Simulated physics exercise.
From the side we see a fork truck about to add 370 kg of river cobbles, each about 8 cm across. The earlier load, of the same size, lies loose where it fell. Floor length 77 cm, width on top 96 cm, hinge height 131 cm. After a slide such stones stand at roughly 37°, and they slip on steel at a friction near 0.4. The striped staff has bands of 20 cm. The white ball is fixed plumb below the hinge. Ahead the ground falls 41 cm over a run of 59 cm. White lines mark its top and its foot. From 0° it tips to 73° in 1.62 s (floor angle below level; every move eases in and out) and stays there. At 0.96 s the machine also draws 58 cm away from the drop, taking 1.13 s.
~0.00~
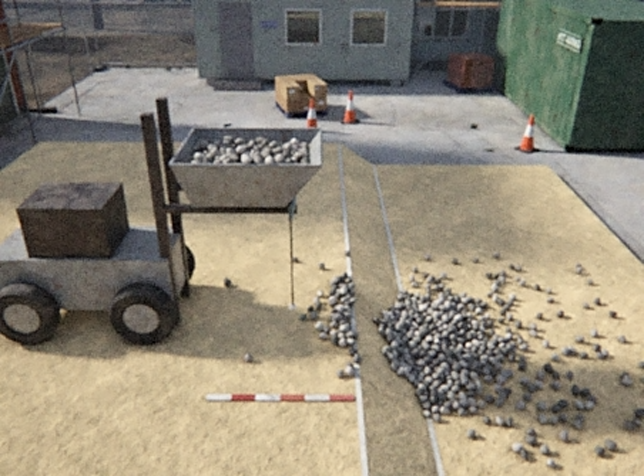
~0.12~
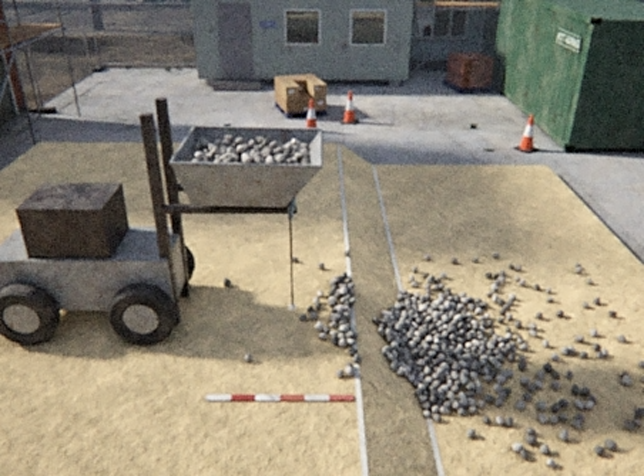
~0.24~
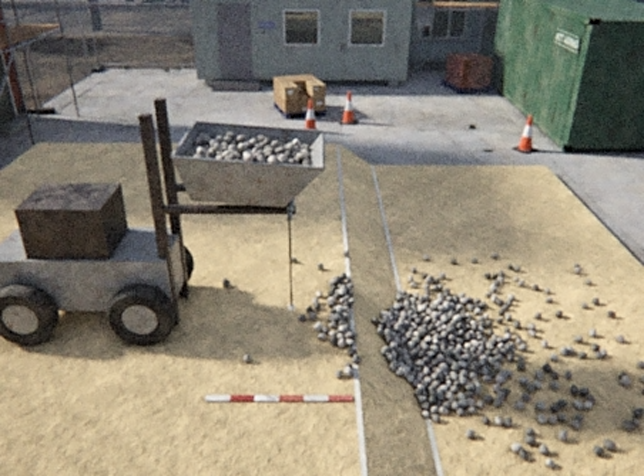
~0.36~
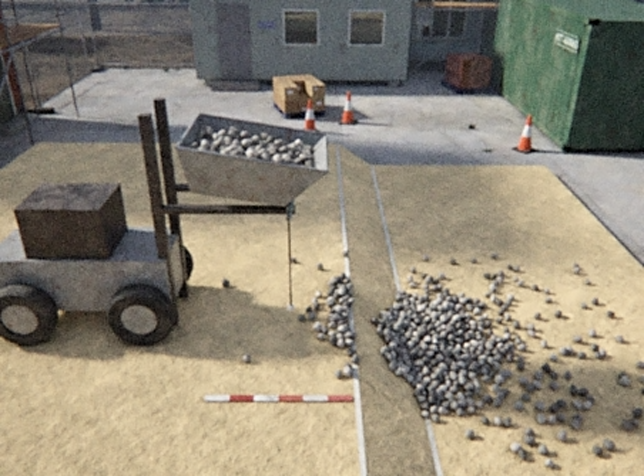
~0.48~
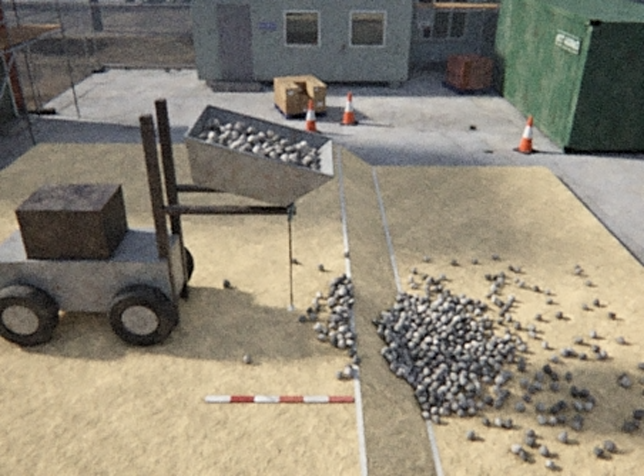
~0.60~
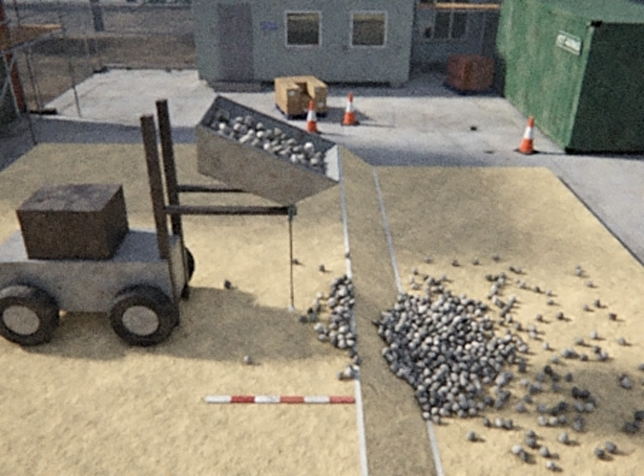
In a fenced yard, a fork truck steadily tilts its raised skip of stones rightward.
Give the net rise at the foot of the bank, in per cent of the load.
About 32 per cent.
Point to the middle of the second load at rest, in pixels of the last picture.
Around (384, 328).
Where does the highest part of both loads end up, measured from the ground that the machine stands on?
About 18 cm above it.
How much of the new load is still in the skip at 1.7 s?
Roughly 40 per cent is still inside.
After 1.2 s the floor is at 62°; in per cent of one load, 99 in the skip, 25 on the top or the slope, 75 at the foot of the bank; the foremost stones are at (606, 313).
After 1.7 s the floor is at 73°; in per cent of one load, 40 in the skip, 84 on the top or the slope, 75 at the foot of the bank; the foremost stones are at (606, 313).
After 2.5 s the floor is at 73°; in per cent of one load, 8 in the skip, 87 on the top or the slope, 104 at the foot of the bank; the foremost stones are at (606, 313).
After 5.0 s the floor is at 73°; in per cent of one load, 0 in the skip, 92 on the top or the slope, 107 at the foot of the bank; the foremost stones are at (606, 313). Net gain at the foot of the bank, 32.
